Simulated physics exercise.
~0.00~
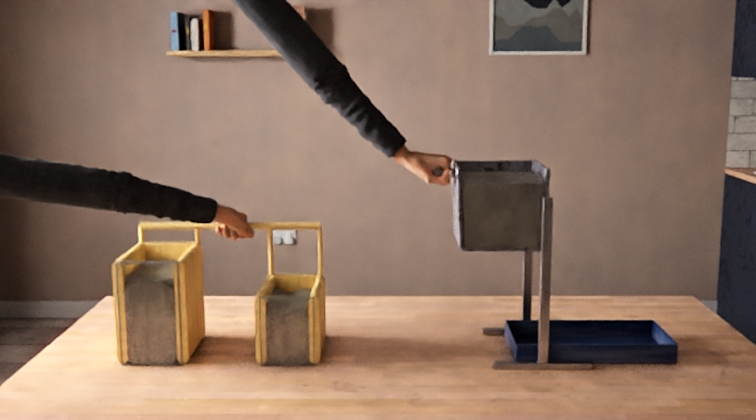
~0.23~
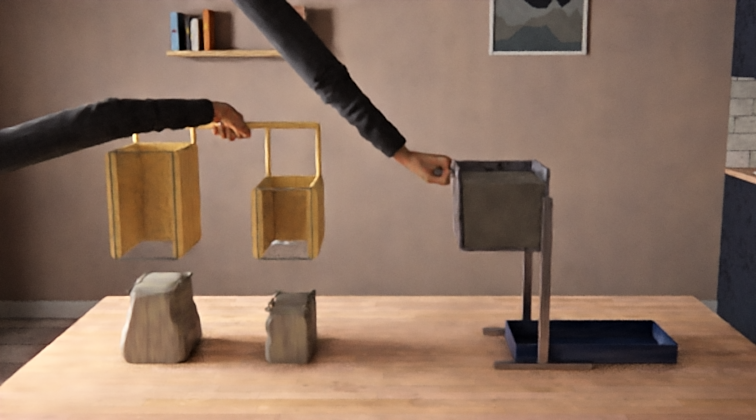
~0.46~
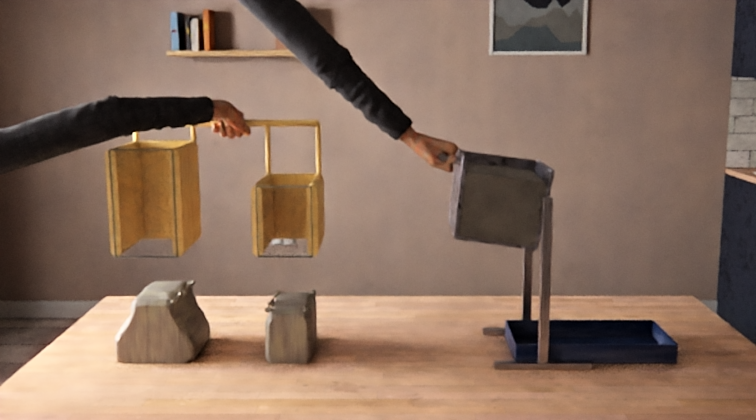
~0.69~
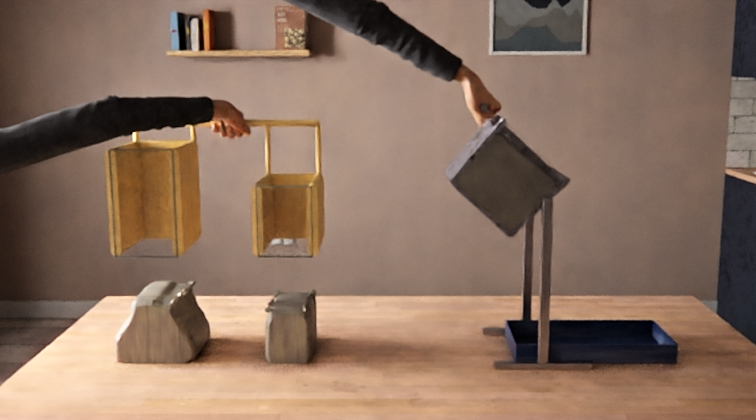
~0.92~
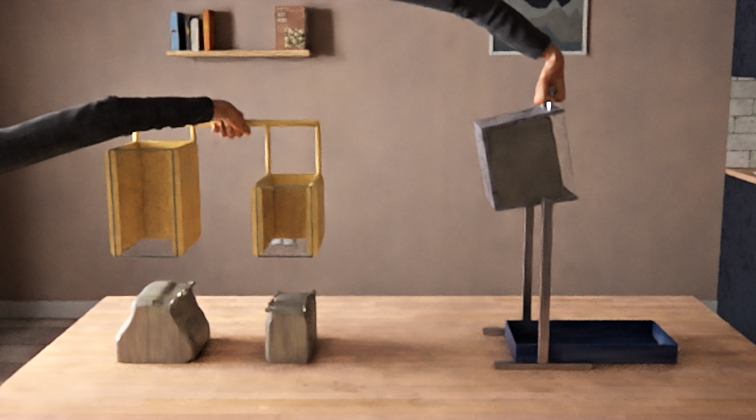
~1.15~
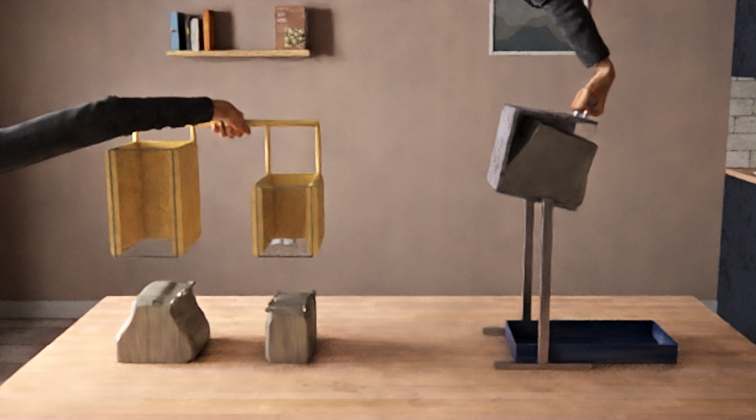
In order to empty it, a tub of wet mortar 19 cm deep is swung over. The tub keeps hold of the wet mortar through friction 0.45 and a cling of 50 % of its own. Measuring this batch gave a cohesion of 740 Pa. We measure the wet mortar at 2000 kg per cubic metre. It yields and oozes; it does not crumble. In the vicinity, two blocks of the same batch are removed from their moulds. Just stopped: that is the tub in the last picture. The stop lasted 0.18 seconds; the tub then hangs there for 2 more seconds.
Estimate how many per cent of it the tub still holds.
The tub still holds some 36 per cent.
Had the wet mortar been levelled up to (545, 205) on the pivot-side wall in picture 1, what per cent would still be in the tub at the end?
Around 50 per cent.
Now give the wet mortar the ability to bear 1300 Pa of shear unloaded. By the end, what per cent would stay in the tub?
I'd say around 40 percent.
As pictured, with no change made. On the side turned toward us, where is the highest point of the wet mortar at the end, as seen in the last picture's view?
Peak location: Approx. (540, 166).
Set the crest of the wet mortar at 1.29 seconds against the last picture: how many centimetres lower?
Around 6 cm below its level in the last picture.
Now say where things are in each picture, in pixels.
The first frame shows handle-side rim at (462, 171), tilt 0 degrees; highest point of the wet mortar at (525, 182); test blocks 22 cm, 14 cm high (left to right).
The second frame shows handle-side rim at (462, 171), tilt 0 degrees; highest point of the wet mortar at (525, 182); test blocks 19 cm, 14 cm high (left to right).
The third frame shows handle-side rim at (467, 159), tilt 8 degrees; highest point of the wet mortar at (473, 173); test blocks 17 cm, 14 cm high (left to right).
The fourth frame shows handle-side rim at (506, 122), tilt 43 degrees; highest point of the wet mortar at (502, 135); test blocks 17 cm, 14 cm high (left to right).
The fifth frame shows handle-side rim at (564, 113), tilt 79 degrees; highest point of the wet mortar at (547, 119); test blocks 17 cm, 14 cm high (left to right).
The sixth frame shows handle-side rim at (597, 126), tilt 102 degrees; highest point of the wet mortar at (539, 123); test blocks 17 cm, 14 cm high (left to right).
By 1.29 s, the tub is at 102 degrees and holds 65 %.
By 1.46 s, the tub is at 102 degrees and holds 37 %.
By 1.63 s, the tub is at 102 degrees and holds 36 %.
By 1.80 s, the tub is at 102 degrees and holds 36 %.
By 3.15 s, at the end, the tub is at 102 degrees and holds 36 %.
